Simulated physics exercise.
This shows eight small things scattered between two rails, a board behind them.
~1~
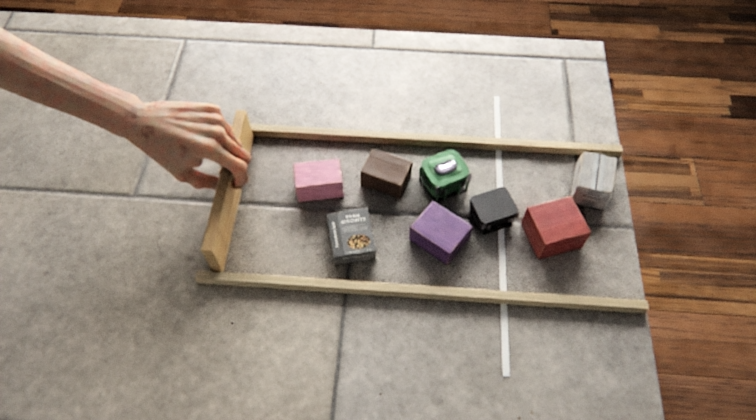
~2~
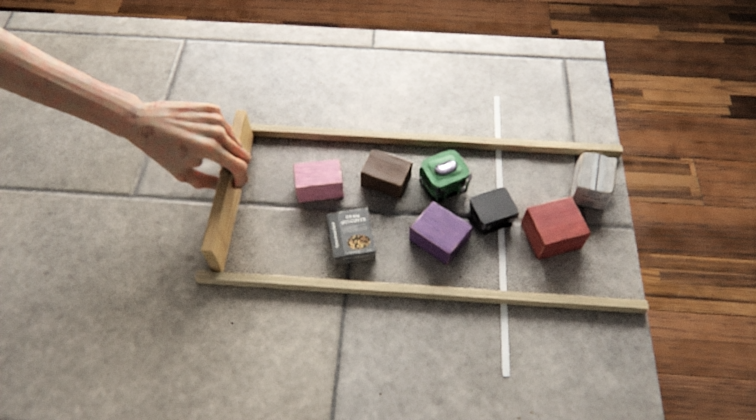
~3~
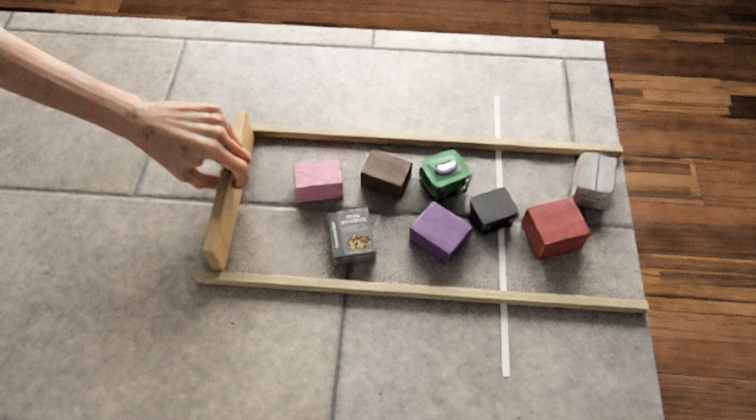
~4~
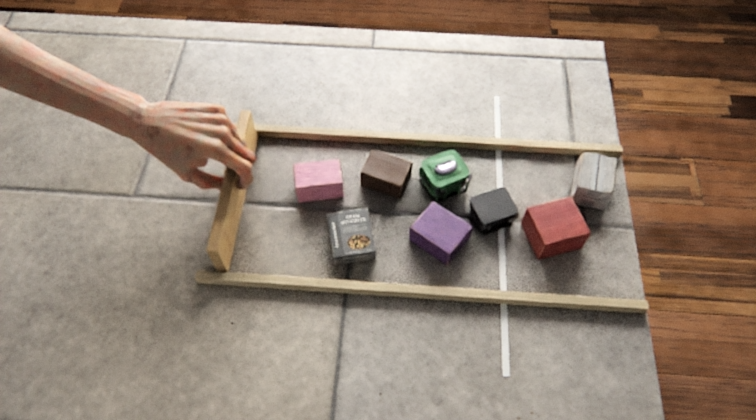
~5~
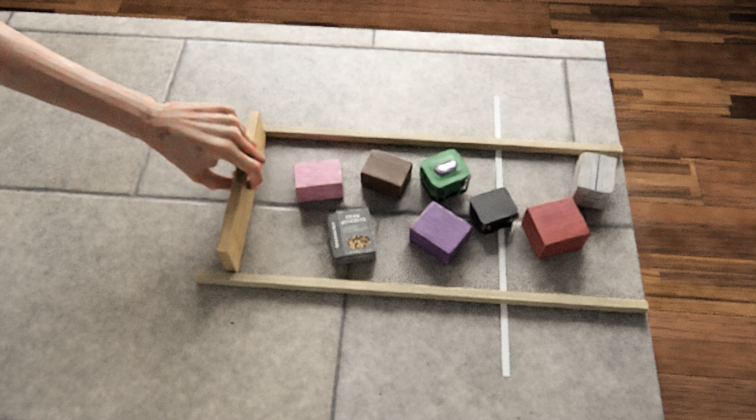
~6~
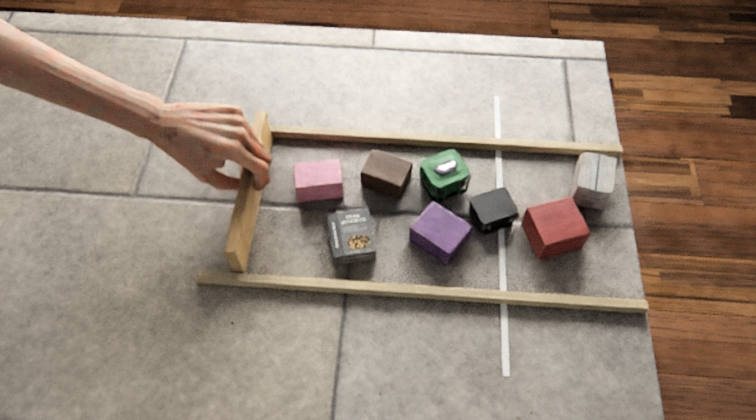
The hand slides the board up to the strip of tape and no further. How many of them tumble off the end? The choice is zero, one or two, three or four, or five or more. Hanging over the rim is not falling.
As it turns out, the number that fall off is zero.
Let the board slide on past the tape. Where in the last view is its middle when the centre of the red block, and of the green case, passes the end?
For the red block at (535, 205), for the green case at (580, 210).
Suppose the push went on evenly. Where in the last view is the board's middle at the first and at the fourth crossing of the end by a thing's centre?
About (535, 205), then (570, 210).
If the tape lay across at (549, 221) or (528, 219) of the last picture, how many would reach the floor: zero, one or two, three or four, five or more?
Taking them in turn, just one or two; not one.
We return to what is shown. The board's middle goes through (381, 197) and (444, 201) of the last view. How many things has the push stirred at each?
At the one place 5, at the other 7.
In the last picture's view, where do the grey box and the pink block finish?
First (524, 252), then (525, 199).
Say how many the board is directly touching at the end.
In contact: 3.
A little later, none off yet; white box at rest near (593, 181); red block at rest near (555, 228); black case at rest near (492, 211).
When it is over, the number that fall off is zero.
